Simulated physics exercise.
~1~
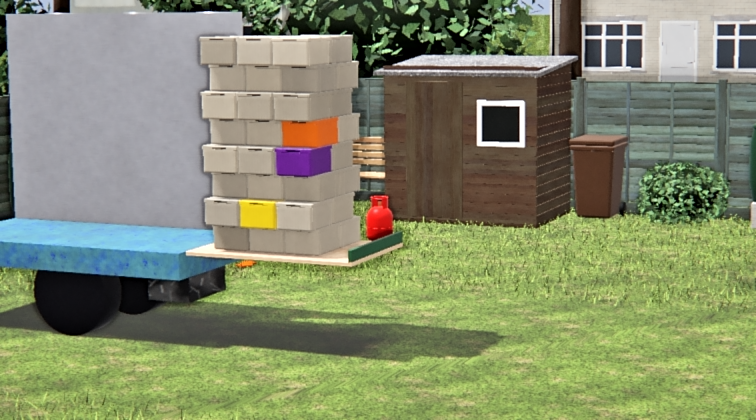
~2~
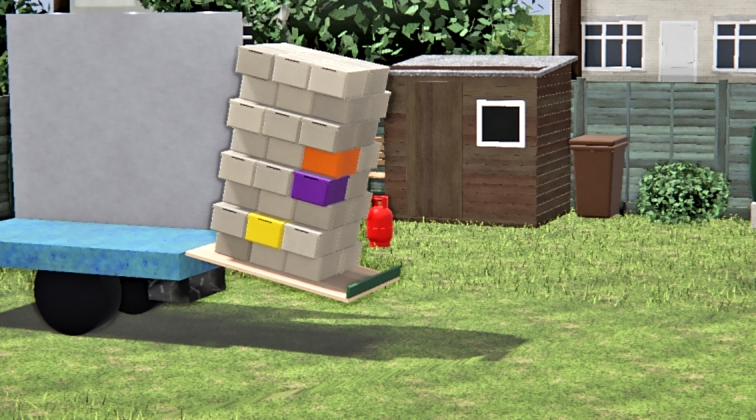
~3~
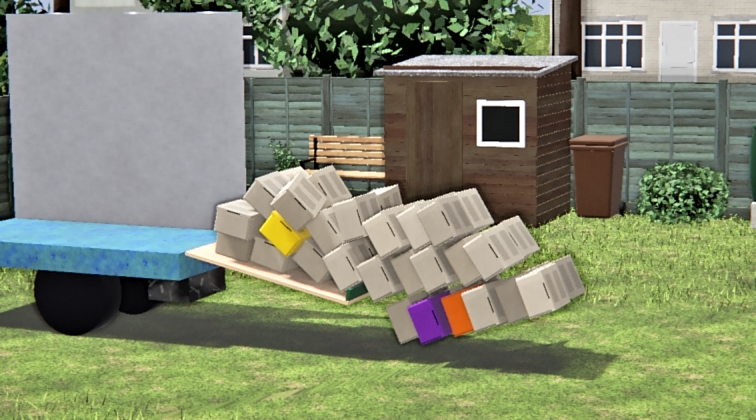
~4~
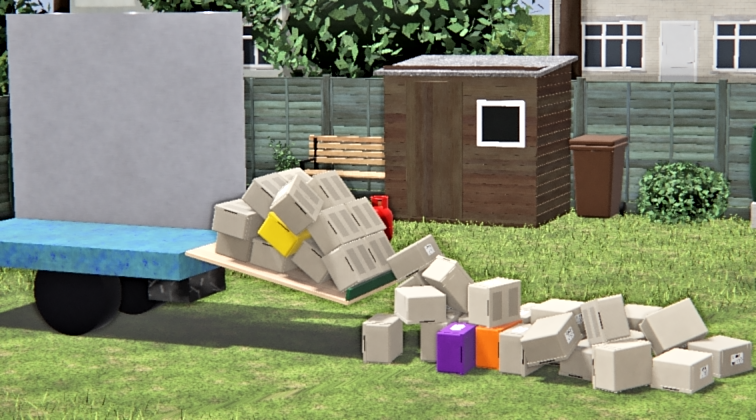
The tail lift of a lorry drooped at its outer edge, and the tall stack of totes on it leaned right and toppled, spilling many onto the grass, including the orange and purple ones, while the yellow one stayed tilted among those left aboard.
